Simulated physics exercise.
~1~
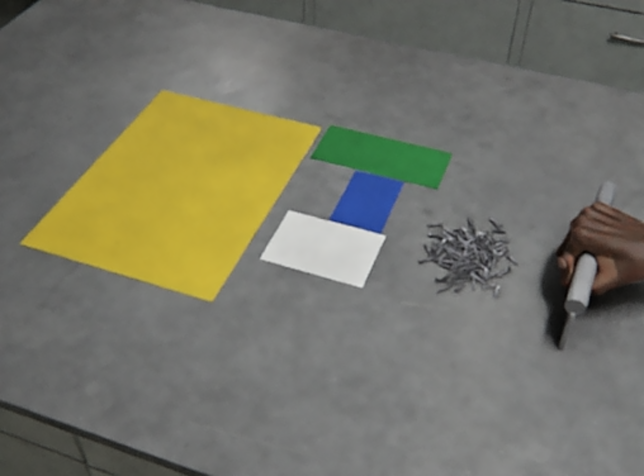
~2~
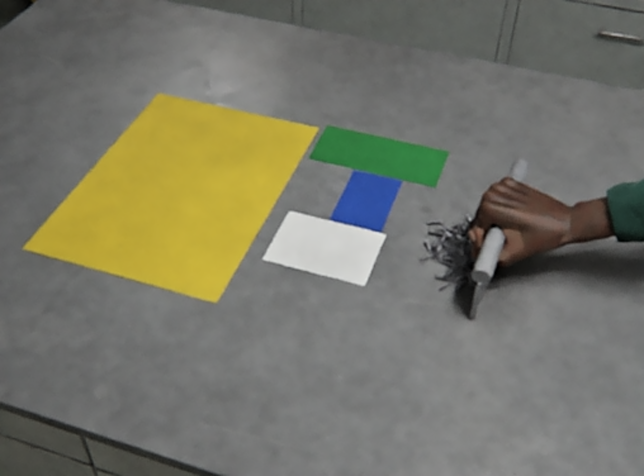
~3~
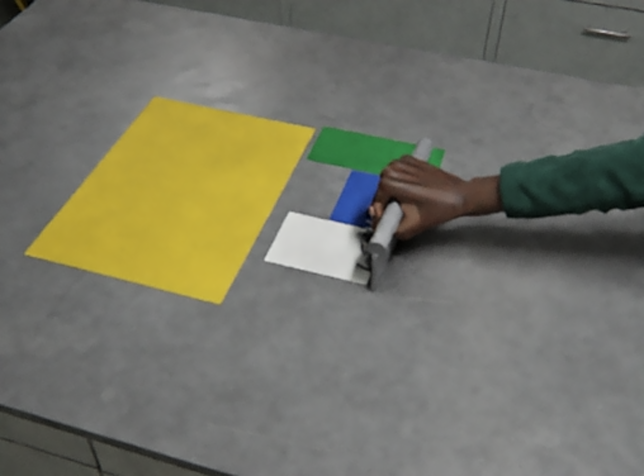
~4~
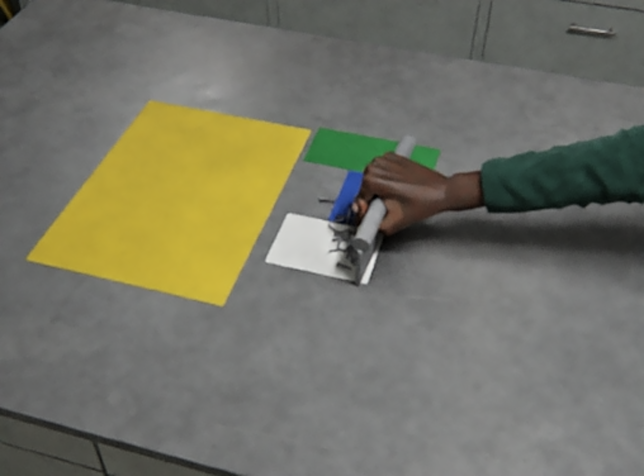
On a grey countertop seen from above at an angle, with cabinet drawers behind, a large yellow sheet lies at left beside smaller green, blue and white ones. To their right sits a loose heap of small steel screws, and a dark-skinned hand holds a grey scraper at the far right. The hand, its arm in a green sleeve, moves the scraper left into the heap. It sweeps the screws leftward onto the white and blue sheets, then slows after a little further travel. The screws end bunched by the blade across those two sheets, well short of the yellow one.
